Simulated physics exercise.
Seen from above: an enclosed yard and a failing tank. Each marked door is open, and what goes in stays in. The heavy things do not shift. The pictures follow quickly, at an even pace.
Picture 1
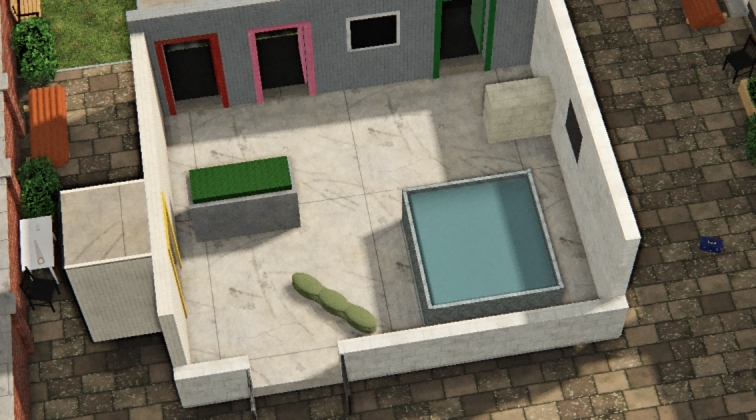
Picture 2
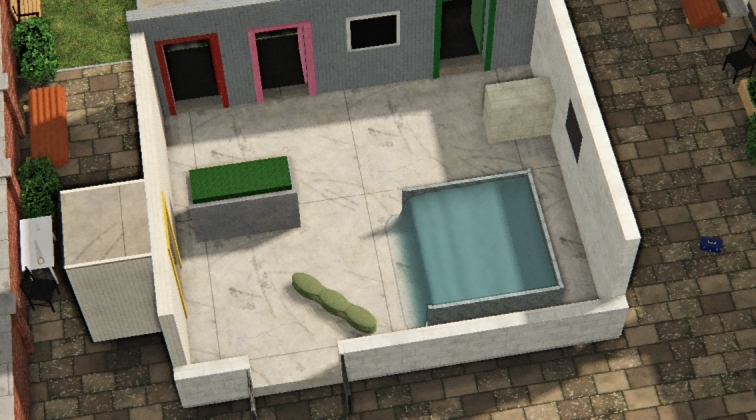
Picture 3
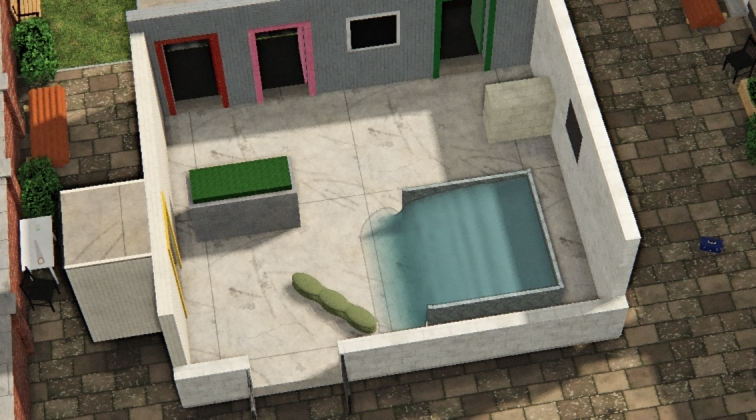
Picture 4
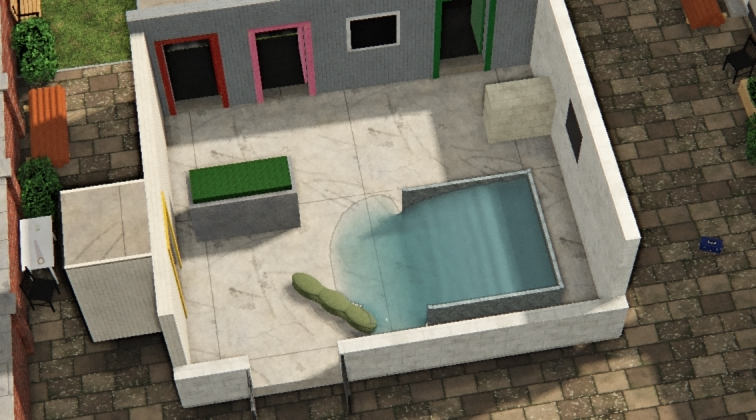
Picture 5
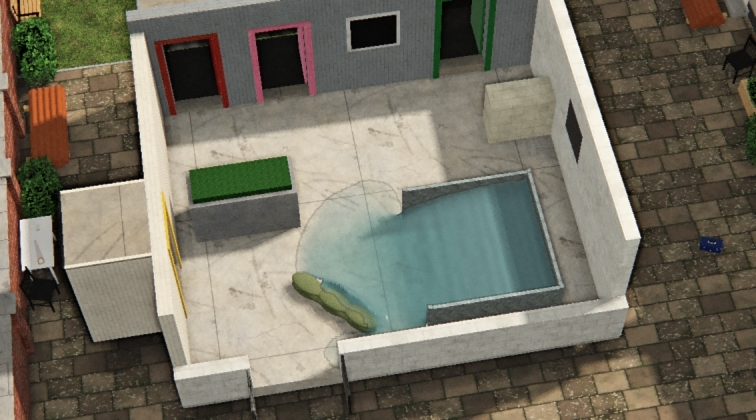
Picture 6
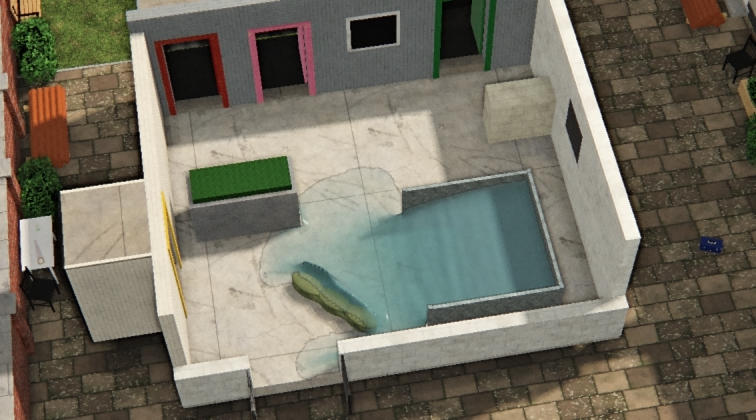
We see an enclosed yard from above as the left side of a still water tank opens and water pours out leftward, spreading across the pale floor, around a lumpy green barrier and towards a grass-topped grey block.
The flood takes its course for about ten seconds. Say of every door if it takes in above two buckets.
In the end: The yellow door floods; the green door holds within the limit; the pink door floods; the red door floods.
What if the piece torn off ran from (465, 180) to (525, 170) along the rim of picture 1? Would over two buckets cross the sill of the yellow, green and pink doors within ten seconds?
In short: Yellow keeps below it; green lets more in; pink passes that mark.
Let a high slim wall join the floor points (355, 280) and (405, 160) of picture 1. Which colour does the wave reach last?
It is the red door.
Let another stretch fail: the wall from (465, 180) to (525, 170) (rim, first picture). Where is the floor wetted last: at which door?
I say the yellow-painted one.
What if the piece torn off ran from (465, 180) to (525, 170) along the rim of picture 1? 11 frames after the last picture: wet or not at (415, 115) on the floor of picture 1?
Answer: Awash.
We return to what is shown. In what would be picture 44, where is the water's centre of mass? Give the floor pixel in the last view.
I would point to (357, 236).
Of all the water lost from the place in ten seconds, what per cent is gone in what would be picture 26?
Close to 35 %.
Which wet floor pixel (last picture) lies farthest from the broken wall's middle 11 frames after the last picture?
I would point to (165, 122).
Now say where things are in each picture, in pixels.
The first frame shows the water tank at (481, 240) is whole and still.
In the second frame, the front is at (399, 217), out from the gap at (418, 265).
In the third frame, water pours out at (418, 267) and has run to a hidden place.
In the fourth frame, water pours out at (418, 268) and has run to (354, 209).
In the fifth frame, the front is at a hidden place, out from the gap at (418, 269).
In the sixth frame, the front is at (267, 251), out from the gap at (418, 269).
A moment on, water covers 40 % of the floor; the yellow door wet at the sill, nothing in, the green door not reached, the pink door not reached, the red door not reached.
Next, water covers 55 % of the floor; the yellow door over two buckets in, the green door not reached, the pink door wet at the sill, nothing in, the red door not reached.
Then, water covers 70 % of the floor; the yellow door far over two buckets in, the green door not reached, the pink door over two buckets in, the red door over two buckets in.
Later, water covers 90 % of the floor; the yellow door far over two buckets in, the green door wet at the sill, nothing in, the pink door far over two buckets in, the red door far over two buckets in.
In the end, water covers 95 % of the floor; the yellow door far over two buckets in, the green door wet at the sill, nothing in, the pink door far over two buckets in, the red door far over two buckets in.
